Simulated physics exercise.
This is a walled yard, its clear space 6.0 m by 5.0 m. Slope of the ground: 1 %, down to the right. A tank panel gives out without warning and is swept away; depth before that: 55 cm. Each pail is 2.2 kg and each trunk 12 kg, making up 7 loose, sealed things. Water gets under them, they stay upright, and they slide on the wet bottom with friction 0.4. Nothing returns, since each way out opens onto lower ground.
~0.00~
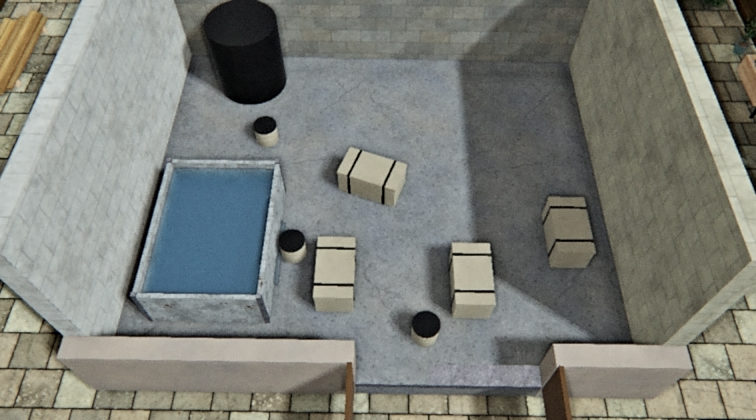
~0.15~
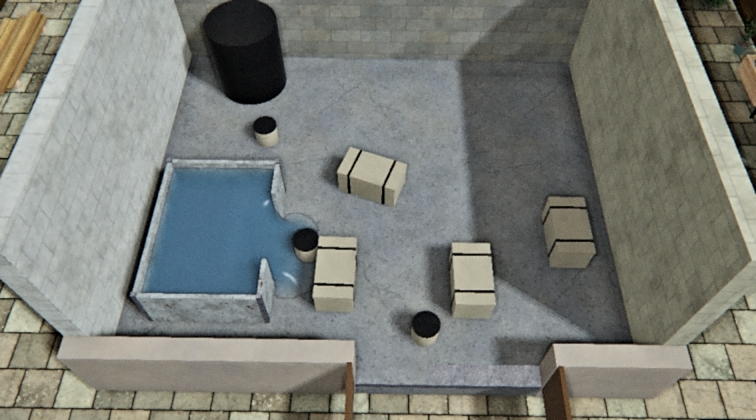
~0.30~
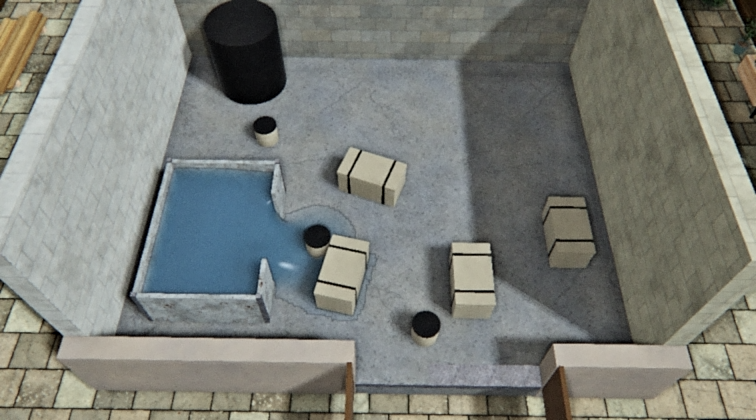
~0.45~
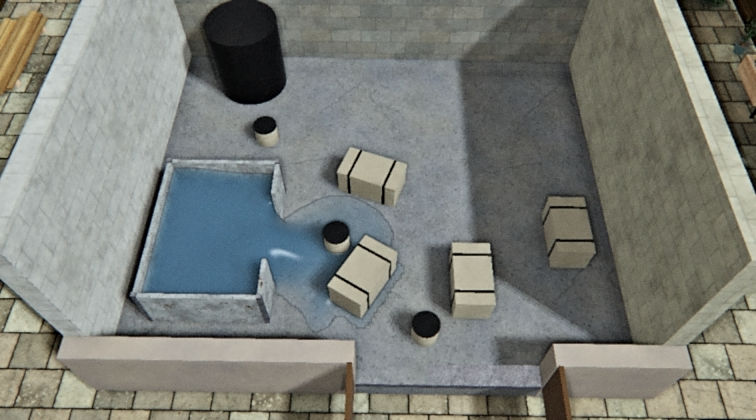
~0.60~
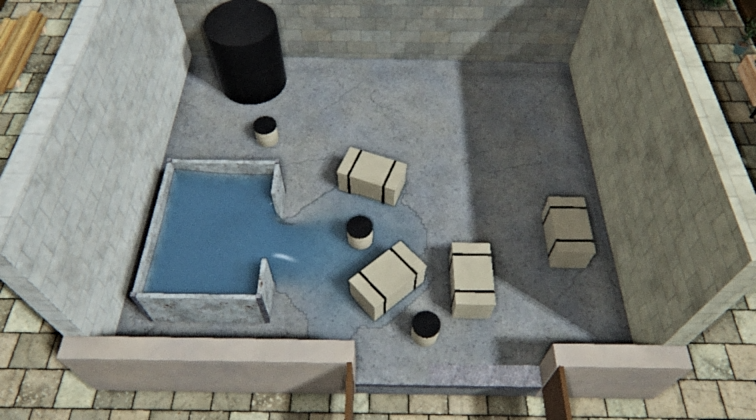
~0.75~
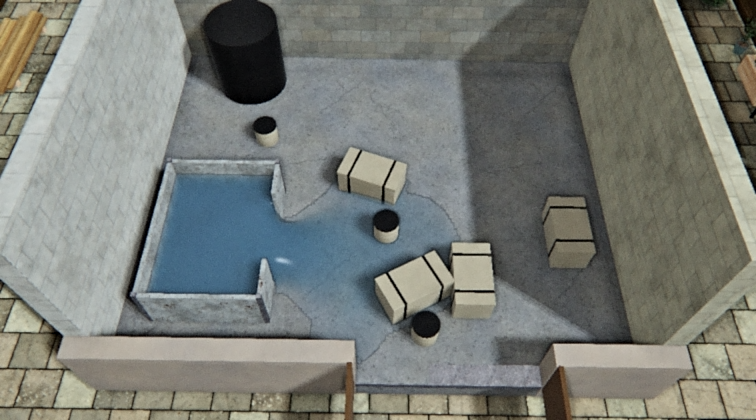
Walled yard with a tank's right side opening, water spreading across the floor and pushing a pail and a strapped trunk rightward.
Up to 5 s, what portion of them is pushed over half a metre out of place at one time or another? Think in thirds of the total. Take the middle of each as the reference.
My answer: Two thirds or more of the total.
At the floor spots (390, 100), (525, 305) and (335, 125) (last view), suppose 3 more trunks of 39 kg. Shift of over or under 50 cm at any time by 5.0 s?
Answers in order are does not cross, crosses the line and does not cross.
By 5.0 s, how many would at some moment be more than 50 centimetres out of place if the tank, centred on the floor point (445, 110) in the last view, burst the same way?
That would give 3.
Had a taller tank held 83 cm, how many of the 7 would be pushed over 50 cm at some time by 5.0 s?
That would give 6.
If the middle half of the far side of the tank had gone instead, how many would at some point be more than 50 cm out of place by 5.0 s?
Then it comes to 1.
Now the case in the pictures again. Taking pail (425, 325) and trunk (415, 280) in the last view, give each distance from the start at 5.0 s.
One after the other: Washed out, then 250 cm.
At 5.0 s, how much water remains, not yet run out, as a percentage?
86 %.
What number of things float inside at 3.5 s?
Answer: 3.
After 1.1 s 2 of 7 are over 50 cm from their spots; 1 afloat.
After 2.2 s 5 of 7 are over 50 cm from their spots; 4 afloat.
After 3.5 s 5 of 7 are over 50 cm from their spots; 3 afloat.
After 5.0 s 5 of 7 are over 50 cm from their spots, and 5 have been at some point; 4 afloat.
